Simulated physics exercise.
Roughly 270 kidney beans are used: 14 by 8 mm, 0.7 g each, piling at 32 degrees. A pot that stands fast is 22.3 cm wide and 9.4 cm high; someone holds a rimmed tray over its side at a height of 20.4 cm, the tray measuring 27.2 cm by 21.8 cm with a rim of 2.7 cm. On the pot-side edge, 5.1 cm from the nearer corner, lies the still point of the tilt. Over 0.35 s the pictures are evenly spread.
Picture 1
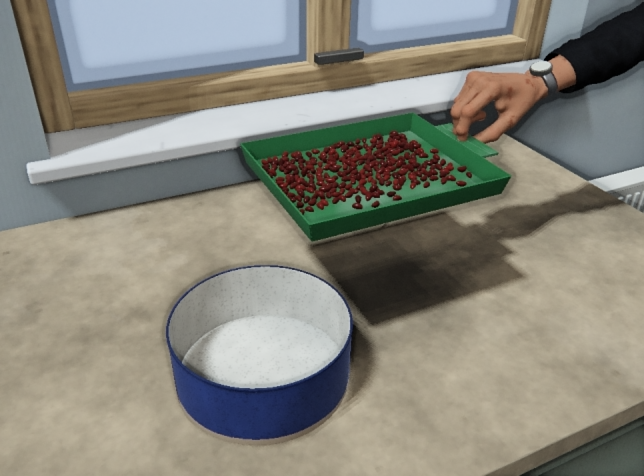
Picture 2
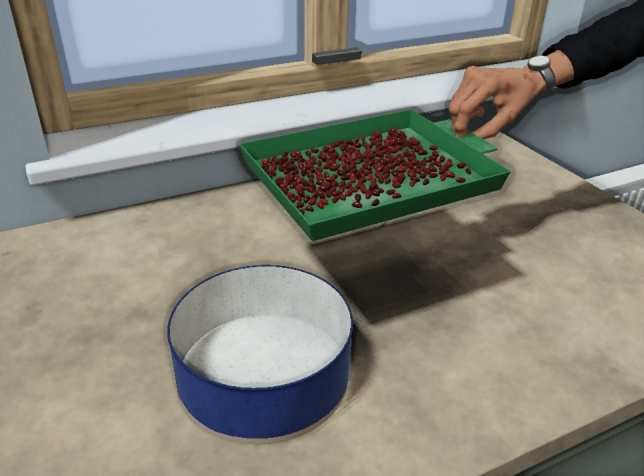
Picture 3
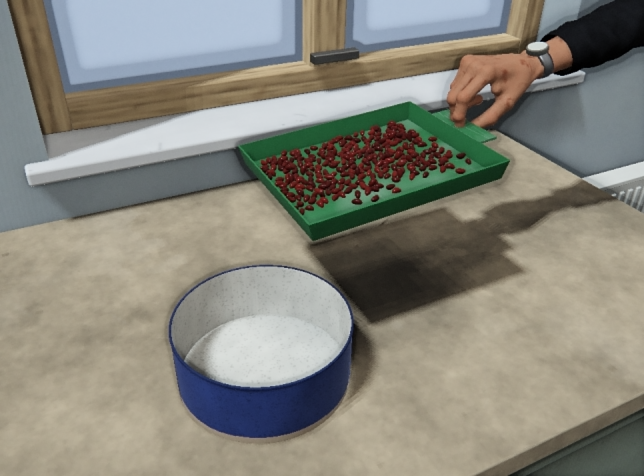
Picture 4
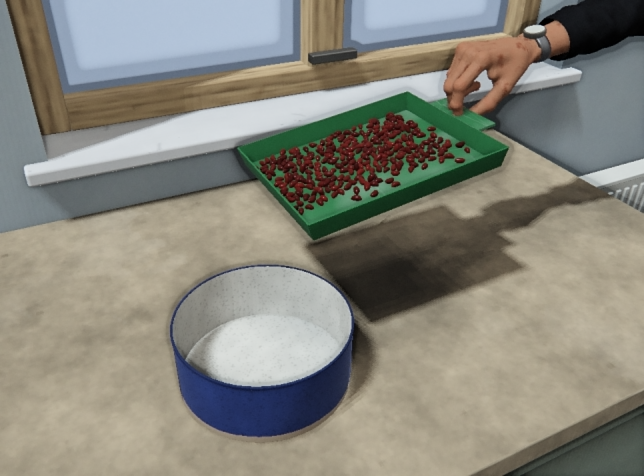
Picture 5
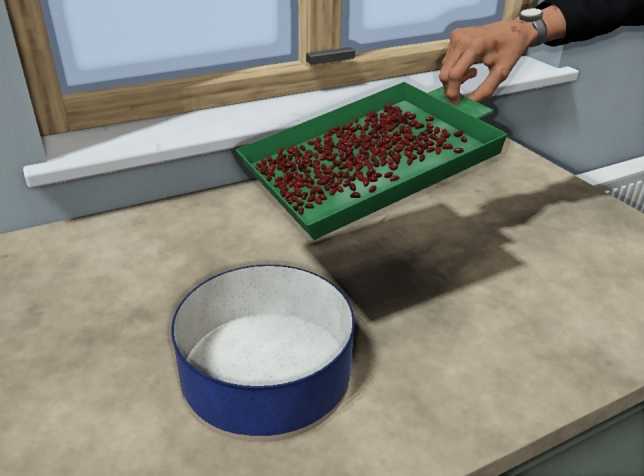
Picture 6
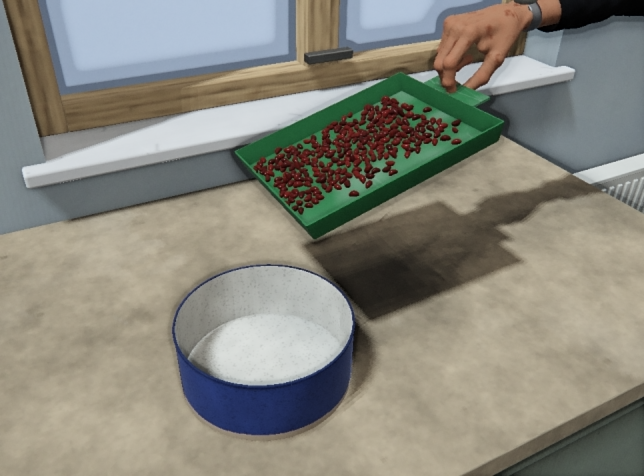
On a countertop by a window, a hand gradually tilts a green tray of red beans.
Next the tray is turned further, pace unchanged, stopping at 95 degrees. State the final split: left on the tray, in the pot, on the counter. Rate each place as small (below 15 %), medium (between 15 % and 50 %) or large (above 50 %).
Tray - small; pot - medium; counter - large.
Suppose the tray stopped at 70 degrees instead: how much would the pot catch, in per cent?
That comes out at some 5 per cent.
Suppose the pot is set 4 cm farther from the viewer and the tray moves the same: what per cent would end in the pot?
55 per cent.
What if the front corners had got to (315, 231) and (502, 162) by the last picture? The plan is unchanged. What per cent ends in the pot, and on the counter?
Pot 80; counter 20.
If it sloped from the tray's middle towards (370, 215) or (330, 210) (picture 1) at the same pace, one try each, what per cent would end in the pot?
Approximately 80 percent, then 100 percent.
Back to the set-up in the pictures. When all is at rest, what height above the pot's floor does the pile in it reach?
My guess is around 1.5 centimetres.
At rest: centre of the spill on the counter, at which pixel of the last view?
Centre of spill: Around pixel (207, 296).
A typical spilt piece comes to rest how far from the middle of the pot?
I'd say close to 20 centimetres.
Then, 0.72 s after the last picture, tilt 53 degrees; the tray holds 100 %, the pot 0 %.
Then, 1.18 s after the last picture, tilt 77 degrees; the tray holds 95 %, the pot 0 %.
Then, 1.73 s after the last picture, tilt 95 degrees; the tray holds 10 %, the pot 30 %.
In the end, tray 0 %, pot 35 %, counter 65 %.
